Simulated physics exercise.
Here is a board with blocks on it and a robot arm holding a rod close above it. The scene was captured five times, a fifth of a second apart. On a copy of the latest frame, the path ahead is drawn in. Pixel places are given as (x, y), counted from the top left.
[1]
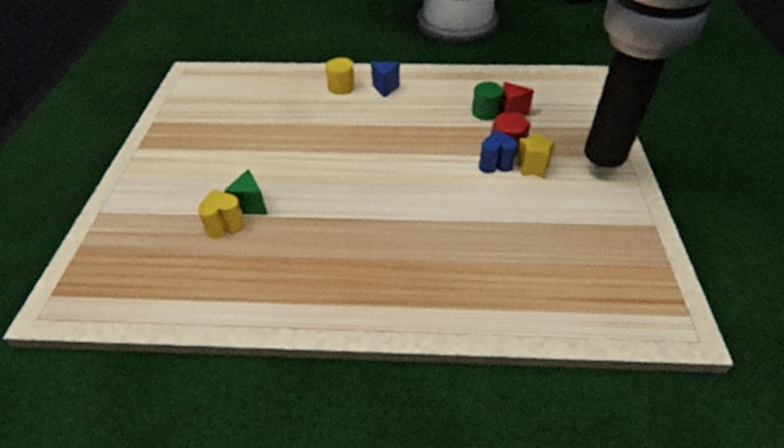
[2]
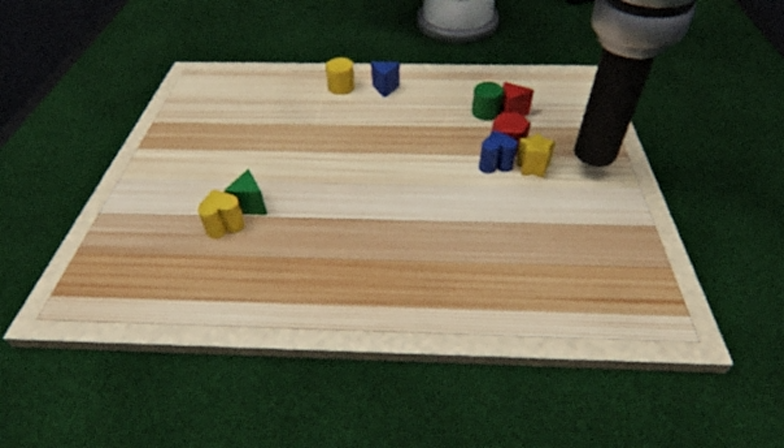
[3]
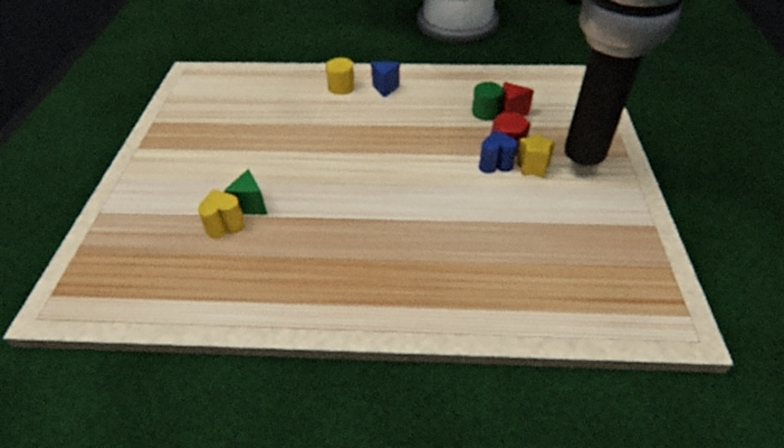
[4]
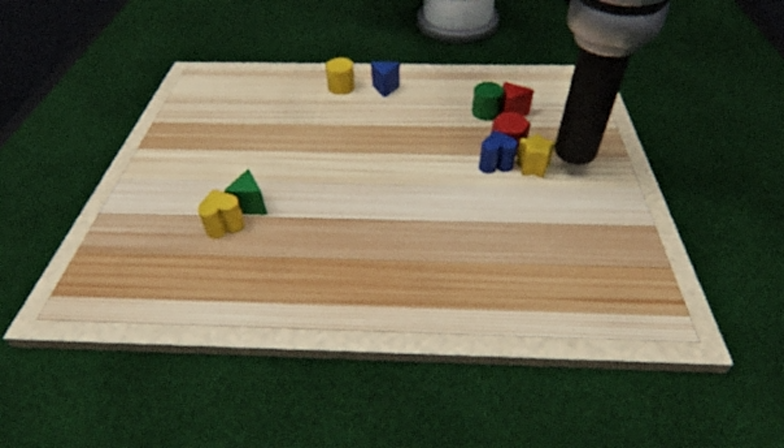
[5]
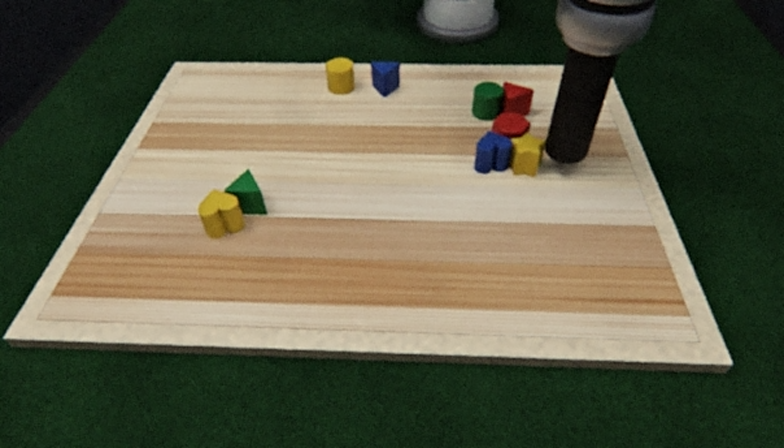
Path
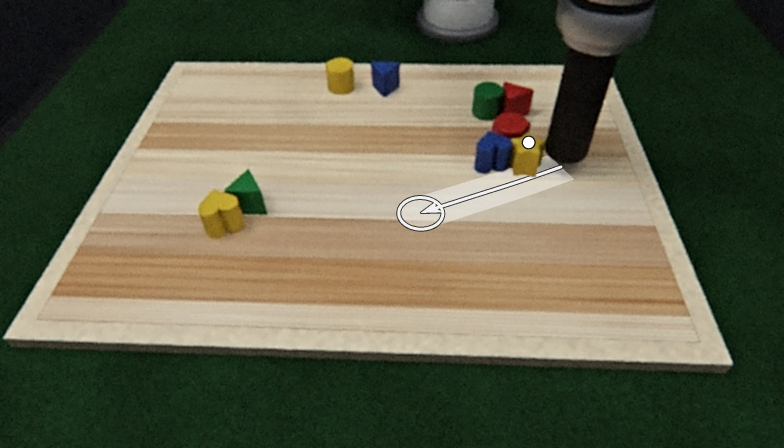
A robot arm's dark rod moved slowly left over a wooden board of colored blocks, then nudged the yellow star and the blue heart slightly left, while the other blocks stayed put.
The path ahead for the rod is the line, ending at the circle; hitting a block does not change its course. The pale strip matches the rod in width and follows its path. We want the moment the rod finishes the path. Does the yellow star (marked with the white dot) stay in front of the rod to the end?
In short: No.
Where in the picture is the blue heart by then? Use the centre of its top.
Pixel (465, 131).
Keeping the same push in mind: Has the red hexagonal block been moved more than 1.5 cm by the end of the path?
No, that is not what happens.
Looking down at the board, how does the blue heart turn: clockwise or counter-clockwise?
Counter-clockwise, from overhead.
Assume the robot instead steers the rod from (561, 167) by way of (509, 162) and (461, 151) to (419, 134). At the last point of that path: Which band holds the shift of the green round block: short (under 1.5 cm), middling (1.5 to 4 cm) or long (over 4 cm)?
Band: Under 1.5 cm.
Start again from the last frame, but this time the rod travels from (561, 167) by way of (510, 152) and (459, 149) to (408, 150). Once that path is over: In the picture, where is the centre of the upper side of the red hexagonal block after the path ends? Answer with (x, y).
In the picture, it is at (459, 104).
Path on the board, in a line from (561, 167) to (421, 213); the dot is on the yellow star.
What follows on the original path. One third of the way, rod (520, 167); blue heart (470, 133), turned 45° anticlockwise; yellow star (493, 143), turned 90° clockwise.
Two thirds of the way, rod (472, 182); blue heart (465, 131), turned 40° anticlockwise; yellow star (481, 145).
At the end, rod (421, 198); blue heart (465, 131), turned 40° anticlockwise; red hexagonal block in place; yellow star (481, 145), turned 130° clockwise.
